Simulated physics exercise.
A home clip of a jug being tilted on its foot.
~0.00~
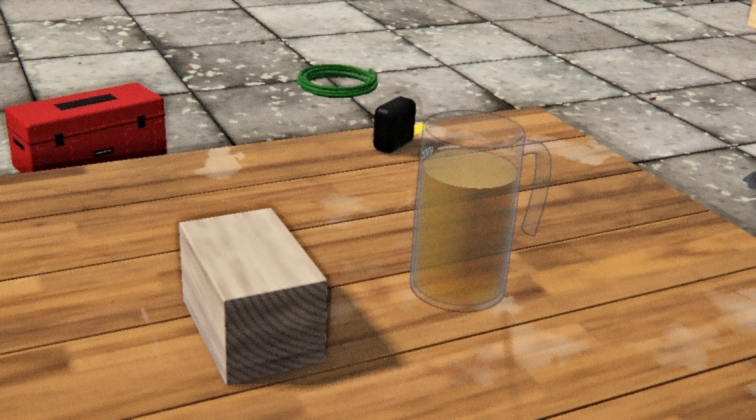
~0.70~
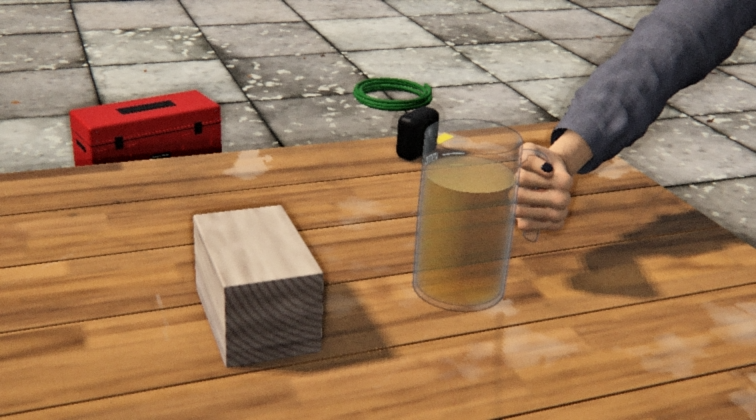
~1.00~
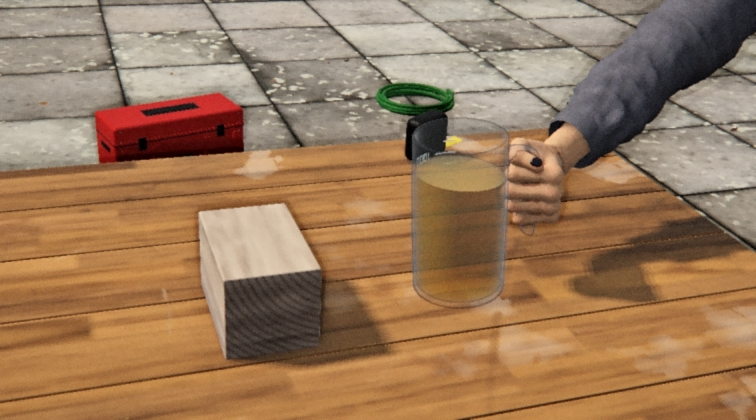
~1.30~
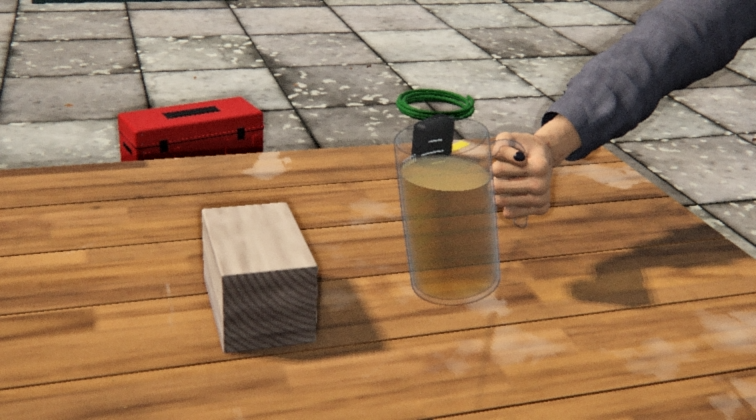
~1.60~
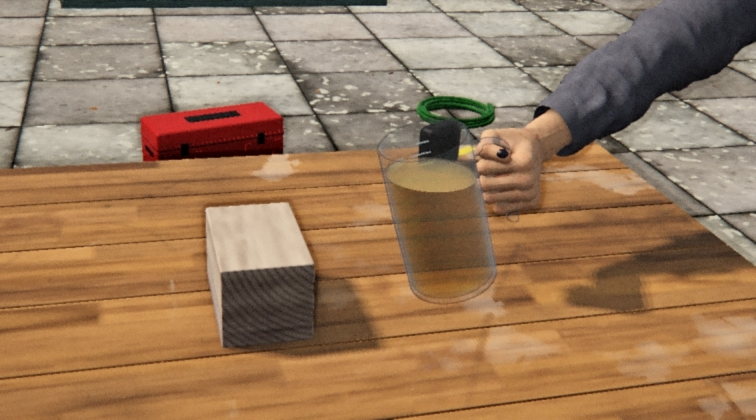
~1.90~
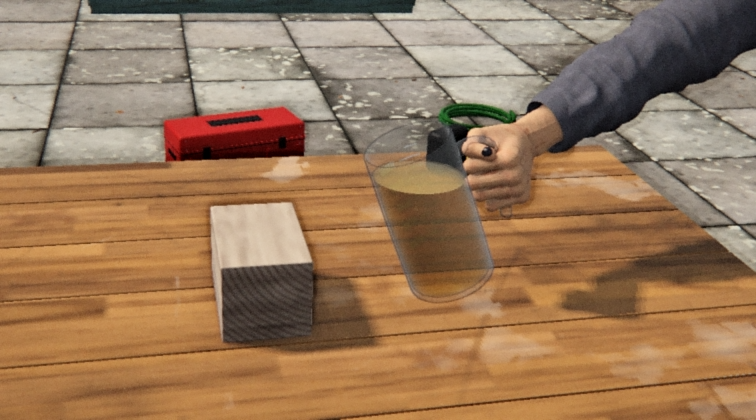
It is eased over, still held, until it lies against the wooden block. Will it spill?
The jug spills.
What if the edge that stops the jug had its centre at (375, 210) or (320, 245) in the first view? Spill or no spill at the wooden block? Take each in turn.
One after the other: Is safe, runs over.
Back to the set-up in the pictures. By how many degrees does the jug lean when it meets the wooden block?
About 55°.
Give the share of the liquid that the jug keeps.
Close to 85 %.
After 2.5 s, the jug leans by about 35°; nothing has left it.
After 3.1 s, the jug leans by about 50°; some has gone over its rim; nearly all of the apple juice is inside.
After 4.5 s, the jug leans by about 55°, against the wooden block; some has gone over its rim; about three quarters of the apple juice is inside.
